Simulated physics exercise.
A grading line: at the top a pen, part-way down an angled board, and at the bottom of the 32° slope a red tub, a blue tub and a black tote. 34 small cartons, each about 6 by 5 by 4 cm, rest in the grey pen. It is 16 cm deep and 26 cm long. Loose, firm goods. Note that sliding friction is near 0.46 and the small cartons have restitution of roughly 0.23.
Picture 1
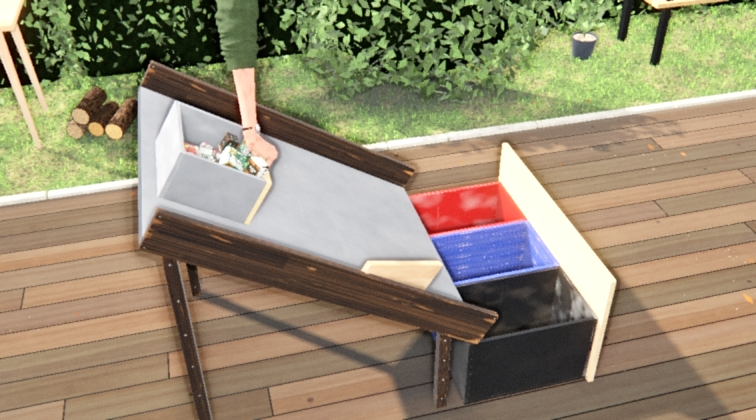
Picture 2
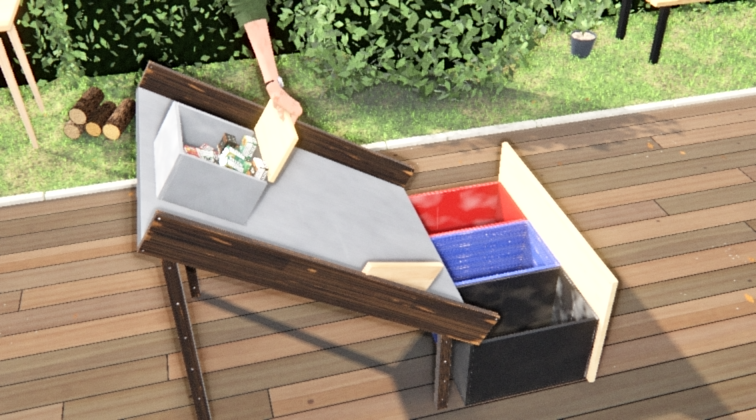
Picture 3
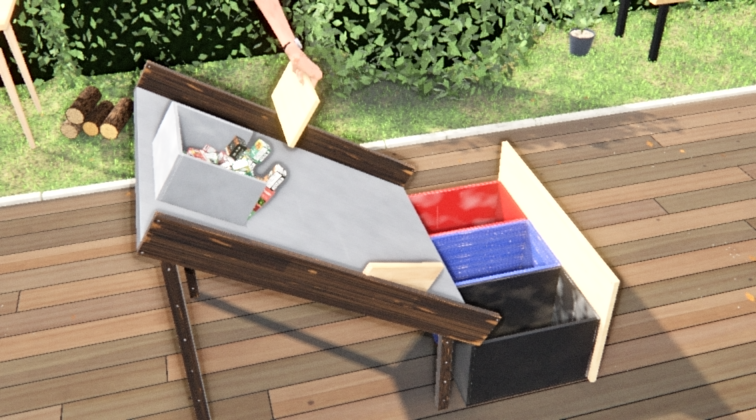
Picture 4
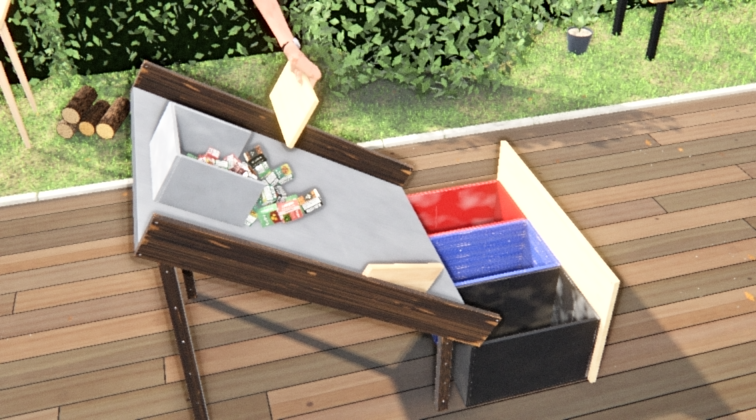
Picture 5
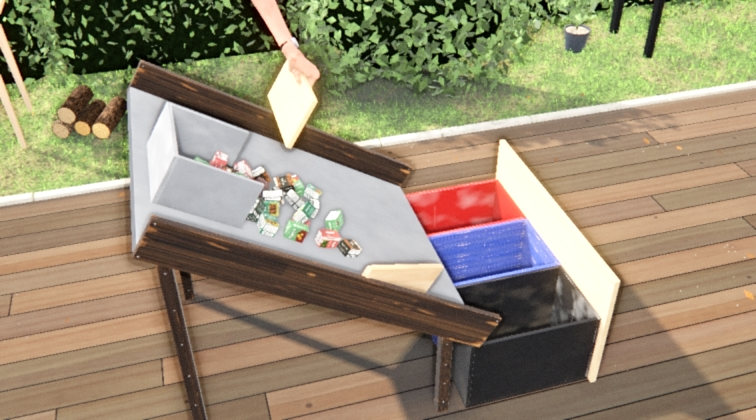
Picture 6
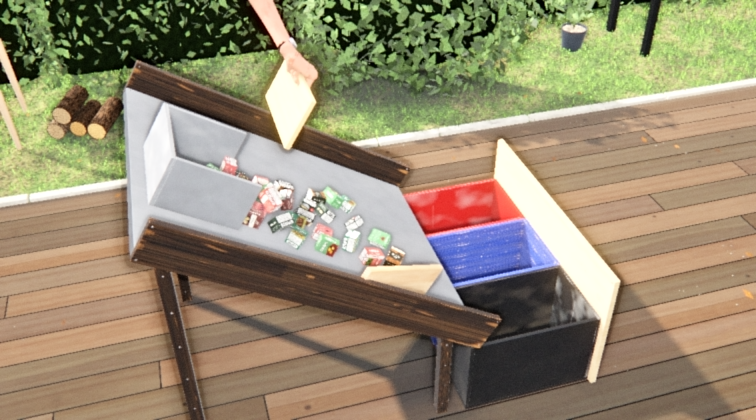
At the start, small cartons sit in a grey pen atop a sloping board, above red, blue and black containers, with a hand at the pen's edge. The hand lifts a wooden panel away, and the cartons slide out through the opening, spreading down the board toward the lower right while the hand holds the panel.
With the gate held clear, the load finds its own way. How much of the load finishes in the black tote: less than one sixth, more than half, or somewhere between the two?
My guess is a moderate share, one sixth to half.
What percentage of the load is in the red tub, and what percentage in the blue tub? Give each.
Around 5 per cent and 65 per cent, in that order.
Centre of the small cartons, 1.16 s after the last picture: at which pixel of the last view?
I'd place it about (517, 310) in the last view.
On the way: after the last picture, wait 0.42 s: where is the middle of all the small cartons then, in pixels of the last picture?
Near (419, 251) in pixels.
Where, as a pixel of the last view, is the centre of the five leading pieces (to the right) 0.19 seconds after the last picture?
They'd be centred about (442, 259) in the last picture.
Then, 0.19 s after the last picture, 2 still in the grey pen, 30 on the slope and 2 in the air.
Then, 0.42 s after the last picture, 1 in the red tub, 5 in the blue tub, 3 in the black tote, 23 on the slope and 2 in the air.
Then, 0.74 s after the last picture, 1 in the red tub, 15 in the blue tub, 8 in the black tote, 8 on the slope and 2 in the air.
Final count (1.16 s after the last picture), 1 in the red tub, 22 in the blue tub and 11 in the black tote. Asked share, 11 of 34, 32 per cent.
